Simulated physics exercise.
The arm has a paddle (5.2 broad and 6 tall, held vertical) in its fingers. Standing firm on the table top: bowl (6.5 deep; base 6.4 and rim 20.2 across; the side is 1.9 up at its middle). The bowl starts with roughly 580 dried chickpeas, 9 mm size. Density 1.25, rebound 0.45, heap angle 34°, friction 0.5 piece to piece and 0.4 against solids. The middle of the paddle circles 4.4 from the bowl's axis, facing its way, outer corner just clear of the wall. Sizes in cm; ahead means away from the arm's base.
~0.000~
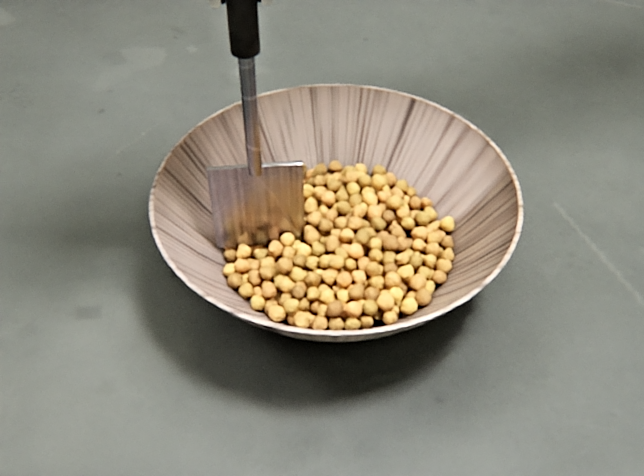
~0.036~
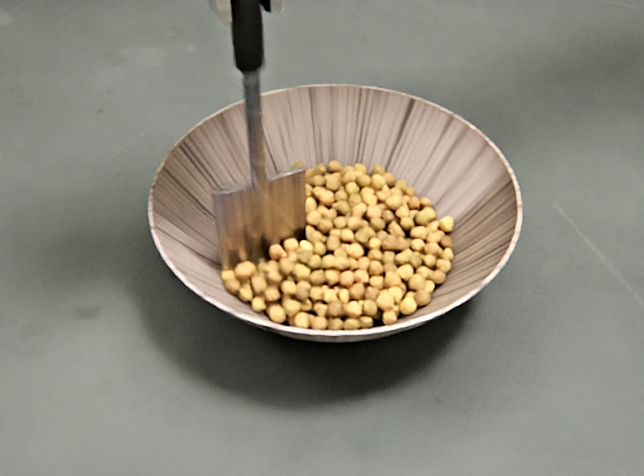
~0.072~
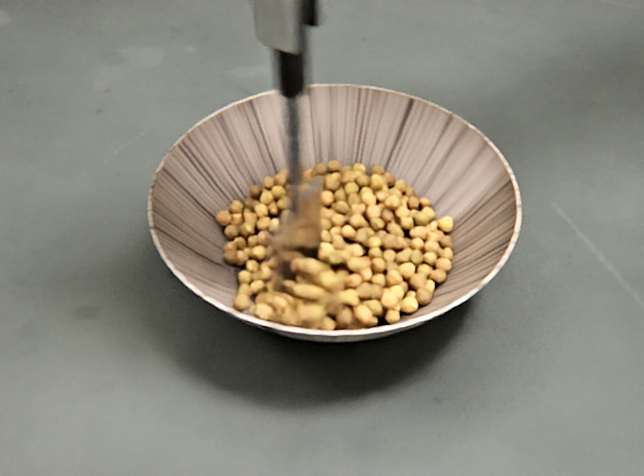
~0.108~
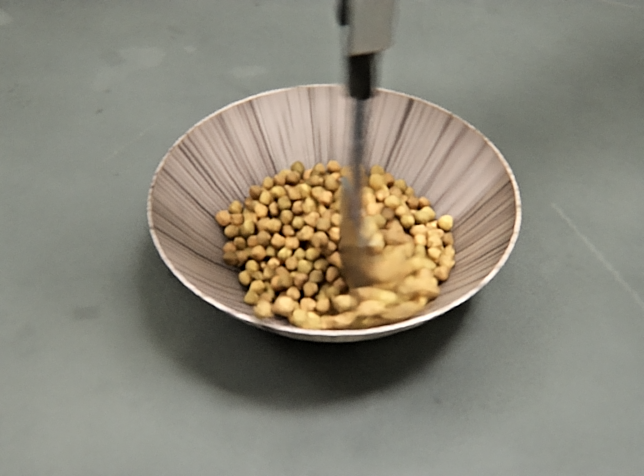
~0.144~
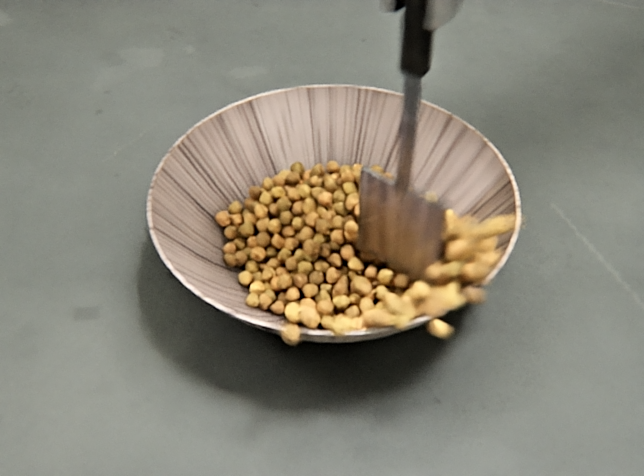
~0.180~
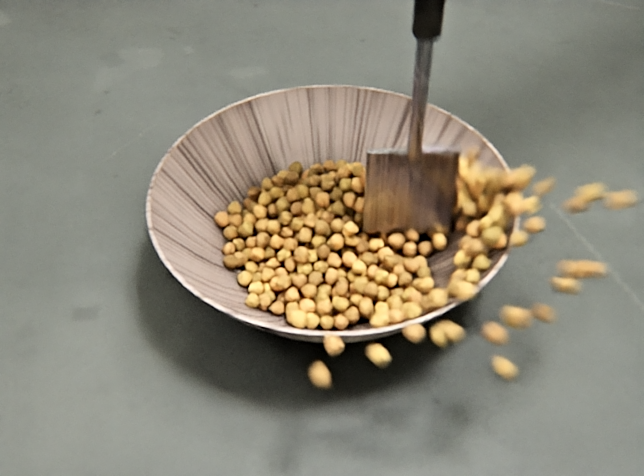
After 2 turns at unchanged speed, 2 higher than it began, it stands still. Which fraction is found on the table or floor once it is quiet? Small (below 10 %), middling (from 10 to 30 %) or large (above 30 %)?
Share on the table or floor: Middling (from 10 to 30 %).
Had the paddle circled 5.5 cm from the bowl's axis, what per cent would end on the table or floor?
It would be near 0 per cent.
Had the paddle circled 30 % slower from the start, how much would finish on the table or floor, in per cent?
In that case some 5 per cent.
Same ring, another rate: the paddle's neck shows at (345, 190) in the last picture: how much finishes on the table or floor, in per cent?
About 0 per cent.
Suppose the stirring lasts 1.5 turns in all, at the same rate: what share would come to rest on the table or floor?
Then about 15 per cent.
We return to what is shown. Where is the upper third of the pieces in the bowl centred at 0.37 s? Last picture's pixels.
Near (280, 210).
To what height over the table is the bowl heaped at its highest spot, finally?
Some 4.5 cm.
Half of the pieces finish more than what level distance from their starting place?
Some 1 cm.
By 0.37 s, 26° round, highest piece 12 above the table; 497 in the bowl, 47 on the table or floor, 35 in flight or on the tool.
By 0.55 s, 234° round, highest piece 7 above the table; 483 in the bowl, 95 on the table or floor, 1 in flight or on the tool.
By 0.85 s, 0° round, highest piece 4 above the table; 483 in the bowl, 96 on the table or floor.
By 1.55 s, 0° round, highest piece 4 above the table; 483 in the bowl, 96 on the table or floor.
Final count, 483 in the bowl, 96 on the table or floor. That is 17 % on the table or floor.
